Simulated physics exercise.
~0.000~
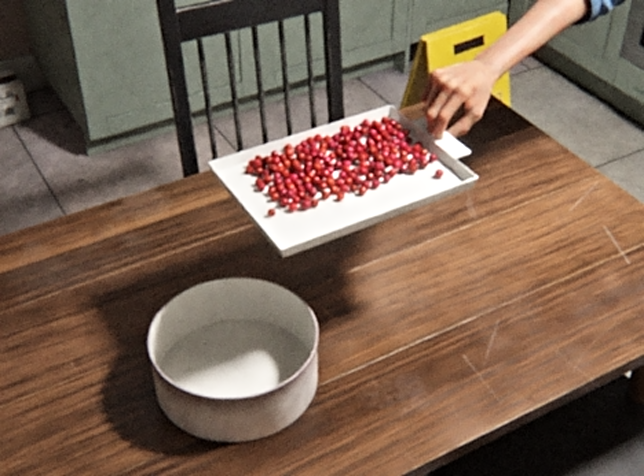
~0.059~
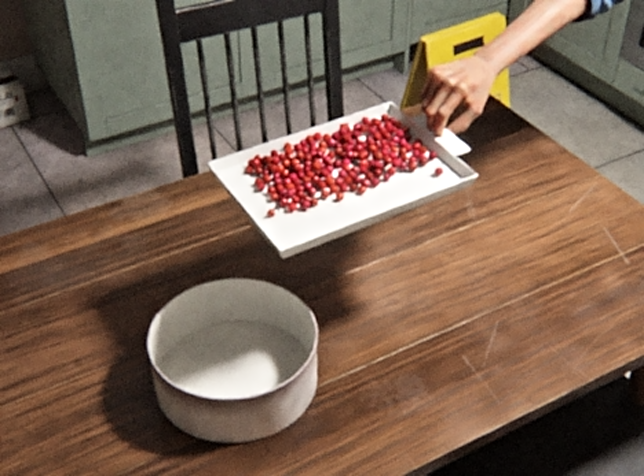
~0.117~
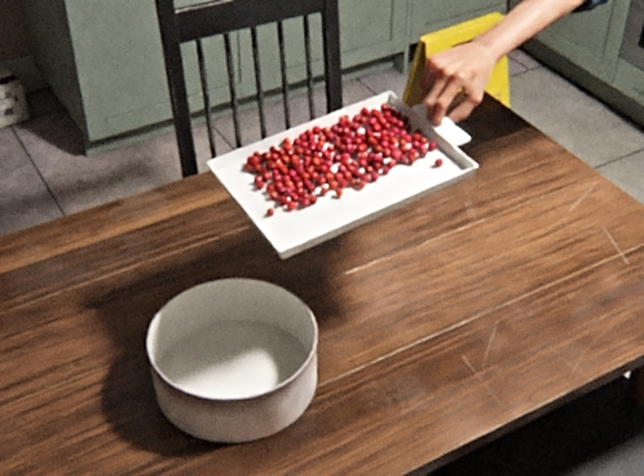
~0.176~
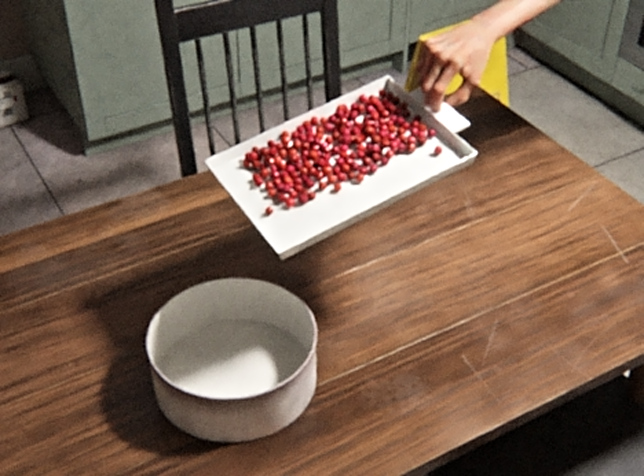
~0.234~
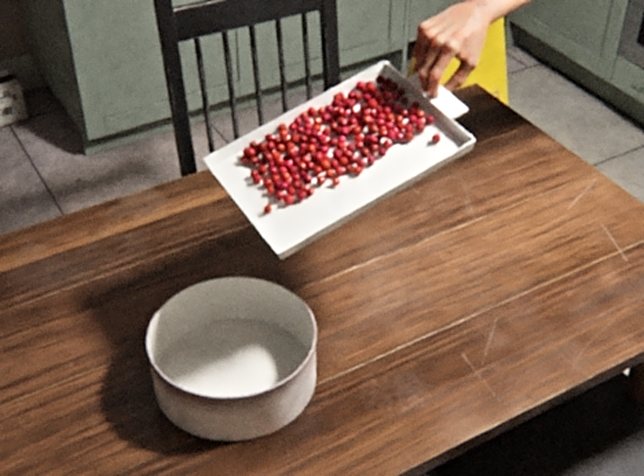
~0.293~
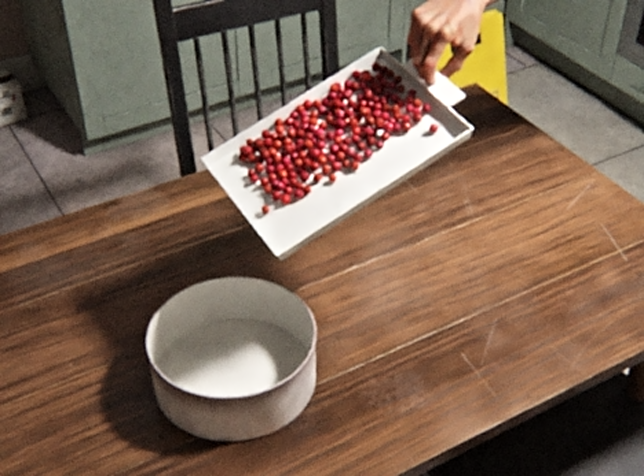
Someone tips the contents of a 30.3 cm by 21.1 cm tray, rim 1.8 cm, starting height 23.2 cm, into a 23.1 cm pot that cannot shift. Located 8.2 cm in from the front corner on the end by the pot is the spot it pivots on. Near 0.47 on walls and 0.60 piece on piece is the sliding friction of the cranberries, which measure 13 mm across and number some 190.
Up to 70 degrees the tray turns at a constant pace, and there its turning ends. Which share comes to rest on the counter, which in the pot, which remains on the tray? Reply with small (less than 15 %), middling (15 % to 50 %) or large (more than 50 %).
Counter - small, pot - middling, left on the tray - large.
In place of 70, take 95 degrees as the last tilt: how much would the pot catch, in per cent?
The pot would get around 95 per cent.
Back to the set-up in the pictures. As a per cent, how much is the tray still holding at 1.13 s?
About 75 per cent.
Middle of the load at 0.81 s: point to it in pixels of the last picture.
Close to pixel (260, 188).
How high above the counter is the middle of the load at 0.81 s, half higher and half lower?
Roughly 28 centimetres.
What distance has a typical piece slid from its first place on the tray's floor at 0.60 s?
Roughly 8 cm.
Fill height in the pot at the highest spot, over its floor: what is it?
It stands at some 1.5 cm.
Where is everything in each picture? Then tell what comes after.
The first frame shows tray tilt 0 degrees, front corners at (283, 246) and (474, 177); middle of the pieces at (338, 165); pot at (233, 333).
The second frame shows tray tilt 1 degrees, front corners at (282, 247) and (474, 174); middle of the pieces at (337, 164).
The third frame shows tray tilt 5 degrees, front corners at (281, 249) and (474, 165), lowest corner left front; middle of the pieces at (337, 159).
The fourth frame shows tray tilt 9 degrees, front corners at (280, 250) and (473, 152), lowest corner left front; middle of the pieces at (335, 151).
The fifth frame shows tray tilt 14 degrees, front corners at (279, 250) and (471, 140), lowest corner left front; middle of the pieces at (333, 143).
The sixth frame shows tray tilt 19 degrees, front corners at (278, 252) and (469, 128), lowest corner left front; middle of the pieces at (330, 136); pot at (232, 333). The tray's pace is about 80 degrees a second.
Then, at 0.60 s, tilt 44 degrees; the tray holds 100 %, the pot 0 %.
After 0.81 s, tilt 61 degrees; the tray holds 95 %, the pot 0 %.
Then, at 1.13 s, tilt 70 degrees; the tray holds 75 %, the pot 20 %.
At rest (2.0 s), counter 0 %, pot 25 %, tray 75 %.
